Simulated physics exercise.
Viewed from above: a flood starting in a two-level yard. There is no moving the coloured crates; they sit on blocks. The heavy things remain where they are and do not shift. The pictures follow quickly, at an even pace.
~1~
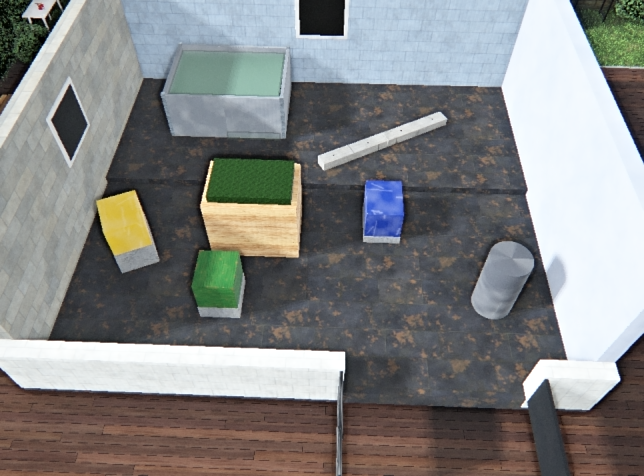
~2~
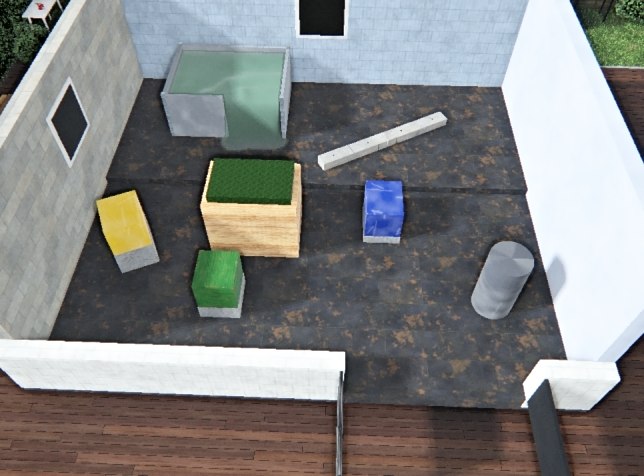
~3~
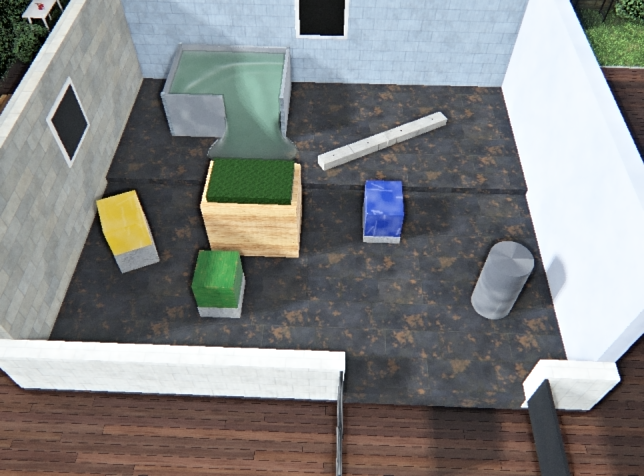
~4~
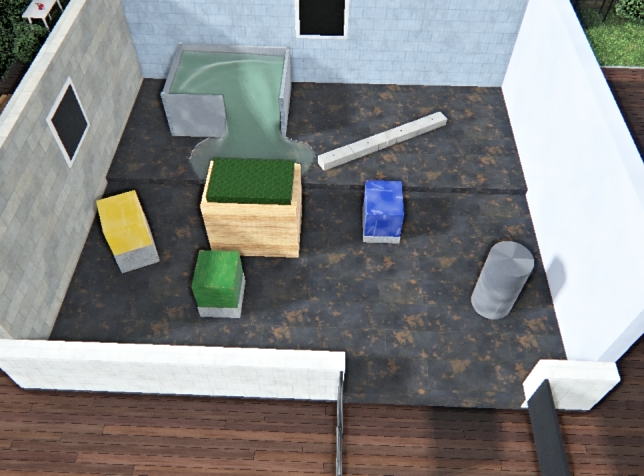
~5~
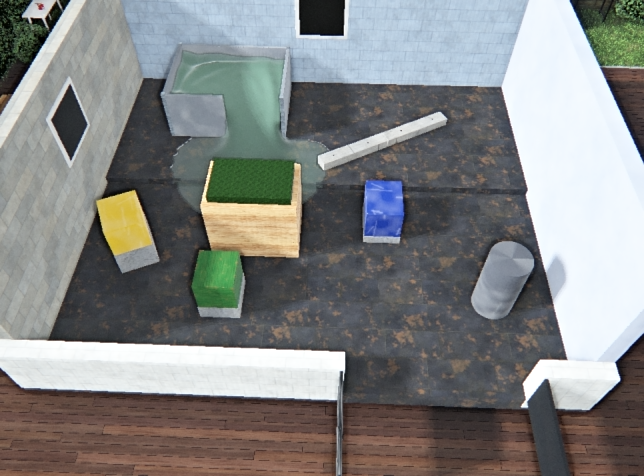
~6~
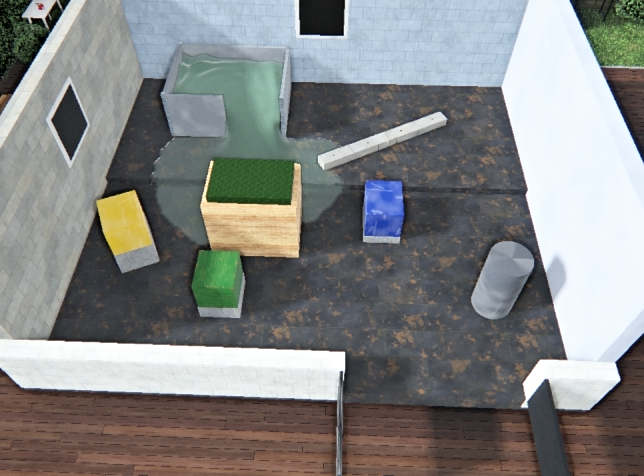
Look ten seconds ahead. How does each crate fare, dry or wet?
In order: I expect the blue crate to be touched by the water. I expect the yellow crate to stay untouched. I expect the green crate to stay untouched.
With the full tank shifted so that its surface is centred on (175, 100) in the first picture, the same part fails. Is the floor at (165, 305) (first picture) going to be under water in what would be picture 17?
Submerged.
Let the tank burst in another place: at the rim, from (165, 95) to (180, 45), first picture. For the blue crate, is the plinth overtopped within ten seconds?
The blue one is not reached.
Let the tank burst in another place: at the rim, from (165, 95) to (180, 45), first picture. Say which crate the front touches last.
The blue crate.
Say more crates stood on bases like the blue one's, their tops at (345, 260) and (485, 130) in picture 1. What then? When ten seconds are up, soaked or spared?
Crate one is touched by the flood; crate two avoids the flood.
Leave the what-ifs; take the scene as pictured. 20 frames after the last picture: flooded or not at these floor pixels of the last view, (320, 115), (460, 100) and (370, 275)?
First spared, second spared, third inundated.
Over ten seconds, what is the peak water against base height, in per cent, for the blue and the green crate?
250 %, then 60 %.
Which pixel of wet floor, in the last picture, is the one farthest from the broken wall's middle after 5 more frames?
Somewhere near (125, 333).
A moment on, water covers 20 % of the floor; the blue crate water round its plinth, the yellow crate water round its plinth, the green crate water round its plinth.
Next, water covers 40 % of the floor; the blue crate water round its plinth, the yellow crate water round its plinth, the green crate water round its plinth.
Then, water covers 60 % of the floor; the blue crate water round its plinth, the yellow crate water round its plinth, the green crate water round its plinth.
Later, water covers 65 % of the floor; the blue crate water round its plinth, the yellow crate water round its plinth, the green crate water round its plinth.
In the end, water covers 65 % of the floor; the blue crate was topped, the yellow crate stayed above the water, the green crate stayed above the water.
